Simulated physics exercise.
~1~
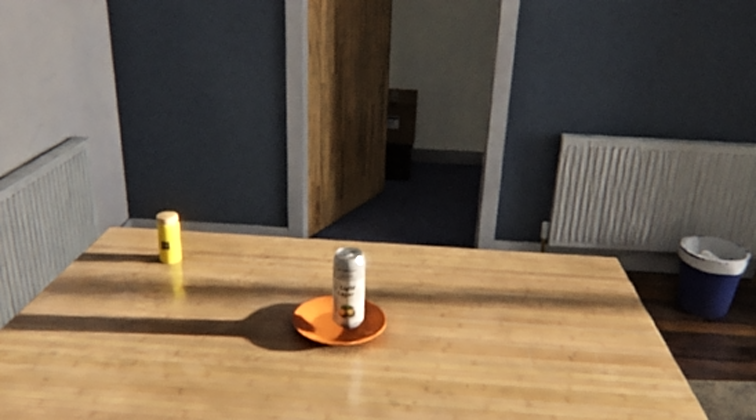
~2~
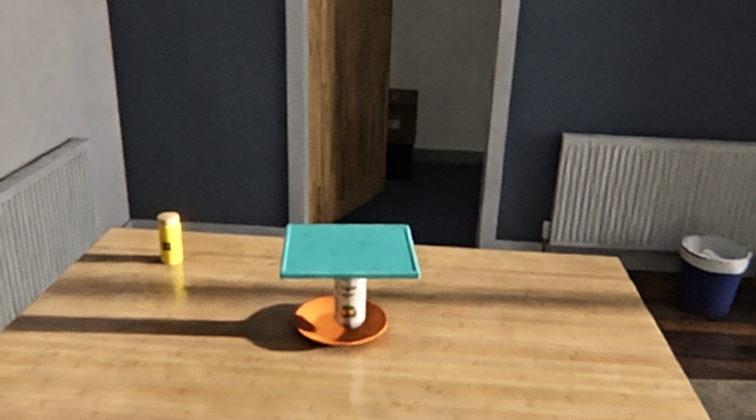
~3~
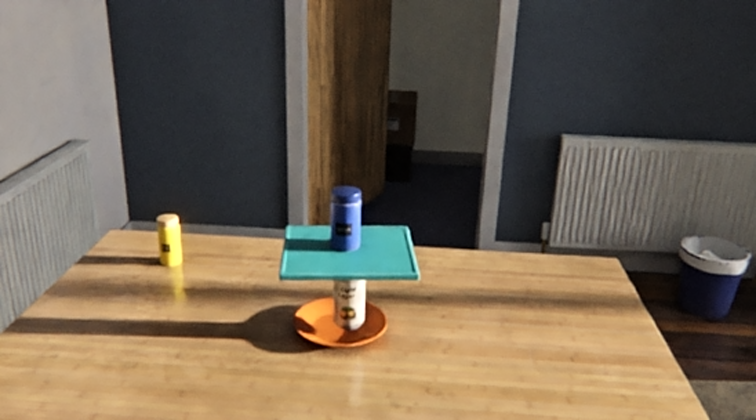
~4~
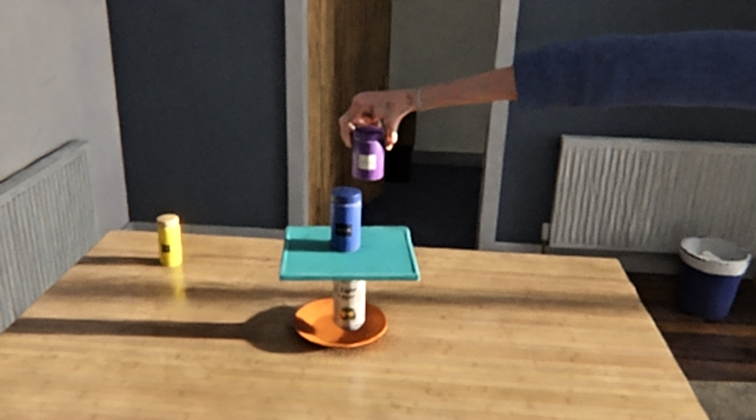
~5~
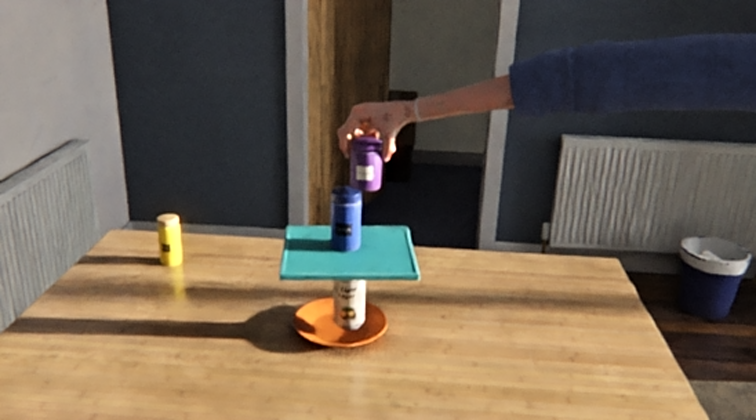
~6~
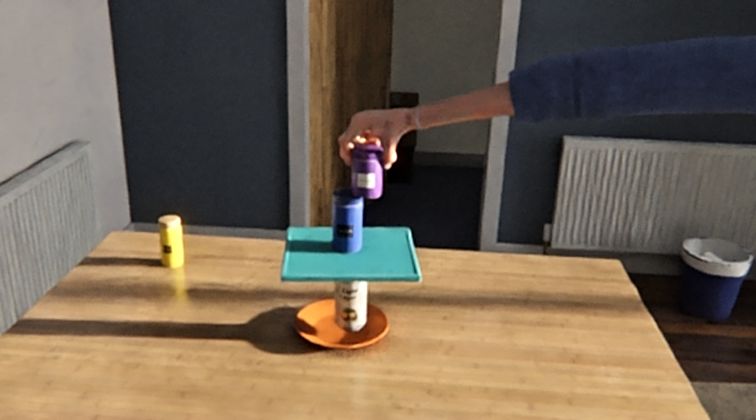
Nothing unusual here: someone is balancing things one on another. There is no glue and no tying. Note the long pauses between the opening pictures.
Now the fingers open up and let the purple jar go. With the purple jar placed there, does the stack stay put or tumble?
Most likely the pile will not stay as built.
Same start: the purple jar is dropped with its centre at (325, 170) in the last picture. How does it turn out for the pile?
The pile tumbles.
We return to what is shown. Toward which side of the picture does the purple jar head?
Off rightwards in the picture.
Then, 0.50 s later than the last frame, purple jar now fallen; blue jar tilted by 32°; turquoise tray tilted by 30°.
Then, 0.80 s later than the last frame, blue jar and turquoise tray now fallen.
Then, 1.10 s later than the last frame, things are still on the move.
Then, 1.60 s later than the last frame, white can now fallen.
When it is over, fallen, white can, purple jar, blue jar and turquoise tray; the other 2 as before. End places, in pixels of the last picture, purple jar near (481, 322). The pile comes apart.
